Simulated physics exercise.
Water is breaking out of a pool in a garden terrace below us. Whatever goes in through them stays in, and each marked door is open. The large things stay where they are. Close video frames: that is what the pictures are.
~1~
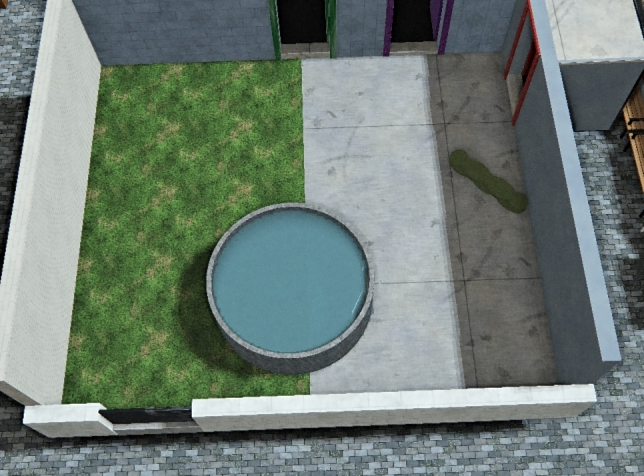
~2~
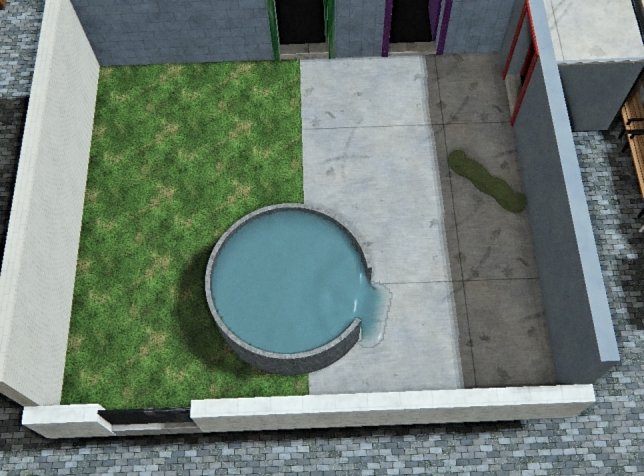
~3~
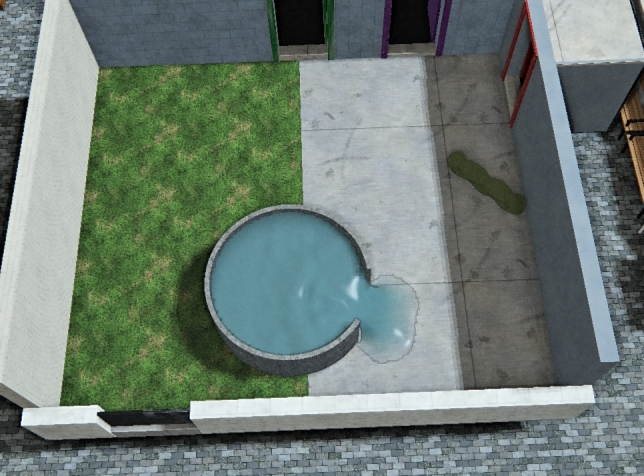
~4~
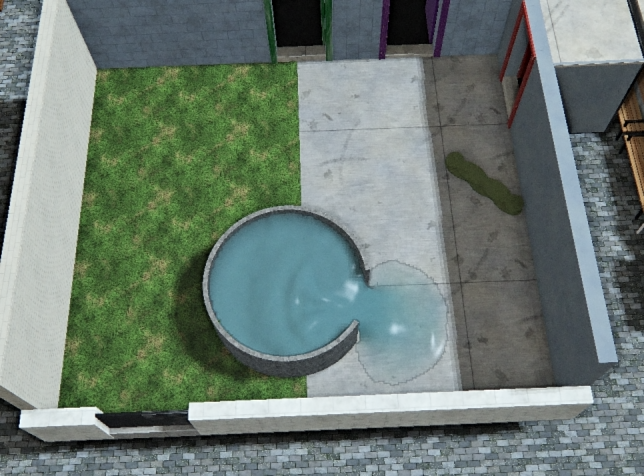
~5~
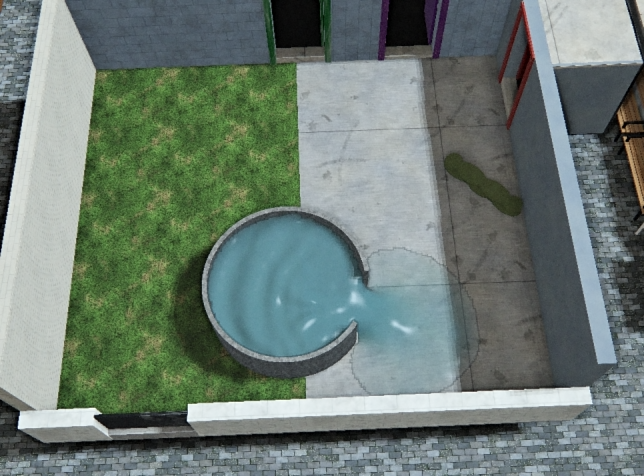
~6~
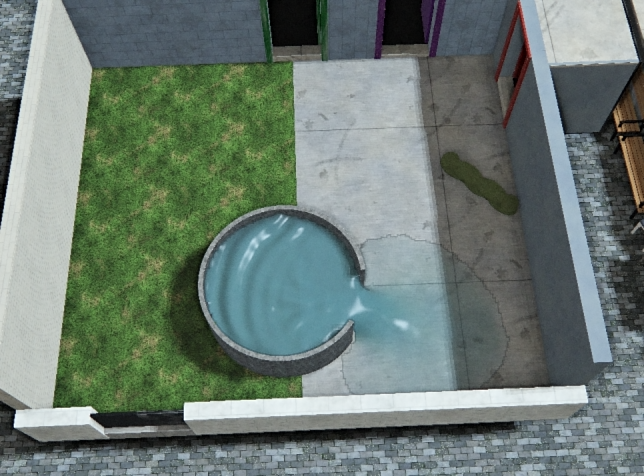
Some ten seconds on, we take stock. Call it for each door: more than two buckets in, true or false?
Purple door false, green door false, red door false.
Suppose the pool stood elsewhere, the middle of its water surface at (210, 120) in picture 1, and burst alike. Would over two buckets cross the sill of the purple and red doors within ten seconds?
Taking the doors in turn, purple door surpasses that, while red door surpasses that.
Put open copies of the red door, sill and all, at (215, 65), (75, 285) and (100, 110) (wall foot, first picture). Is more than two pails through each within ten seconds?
Reading them off: Comes out lower, comes out lower, comes out lower.
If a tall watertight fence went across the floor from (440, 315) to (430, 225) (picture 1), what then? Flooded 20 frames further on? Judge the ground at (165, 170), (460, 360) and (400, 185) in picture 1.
Untouched, submerged, submerged.
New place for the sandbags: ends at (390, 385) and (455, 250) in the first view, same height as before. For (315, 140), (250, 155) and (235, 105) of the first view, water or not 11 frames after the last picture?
Well, in order they'd be left untouched, left untouched and left untouched.
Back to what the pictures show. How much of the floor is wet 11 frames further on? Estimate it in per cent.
That should be about 20 %.
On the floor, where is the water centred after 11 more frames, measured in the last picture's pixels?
Around pixel (363, 308) of the last picture.
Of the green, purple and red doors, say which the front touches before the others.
Going by the pictures, it would be the door marked red.
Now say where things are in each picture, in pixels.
The first picture shows still water in the round tank at (291, 279).
In the second picture, water pours out at (366, 307) and has run to (379, 288).
In the third picture, the front is at (409, 342), out from the gap at (365, 309).
In the fourth picture, water pours out at (363, 310) and has run to (440, 349).
In the fifth picture, the front is at (474, 349), out from the gap at (362, 311).
In the sixth picture, the front is at (501, 346), out from the gap at (359, 310).
A moment on, water covers 20 % of the floor; the purple door not reached, the green door not reached, the red door not reached.
Next, water covers 20 % of the floor; the purple door not reached, the green door not reached, the red door not reached.
Then, water covers 35 % of the floor; the purple door not reached, the green door not reached, the red door not reached.
Later, water covers 65 % of the floor; the purple door wet at the sill, nothing in, the green door wet at the sill, nothing in, the red door wet at the sill, nothing in.
In the end, water covers 95 % of the floor; the purple door wet at the sill, nothing in, the green door wet at the sill, nothing in, the red door wet at the sill, nothing in.
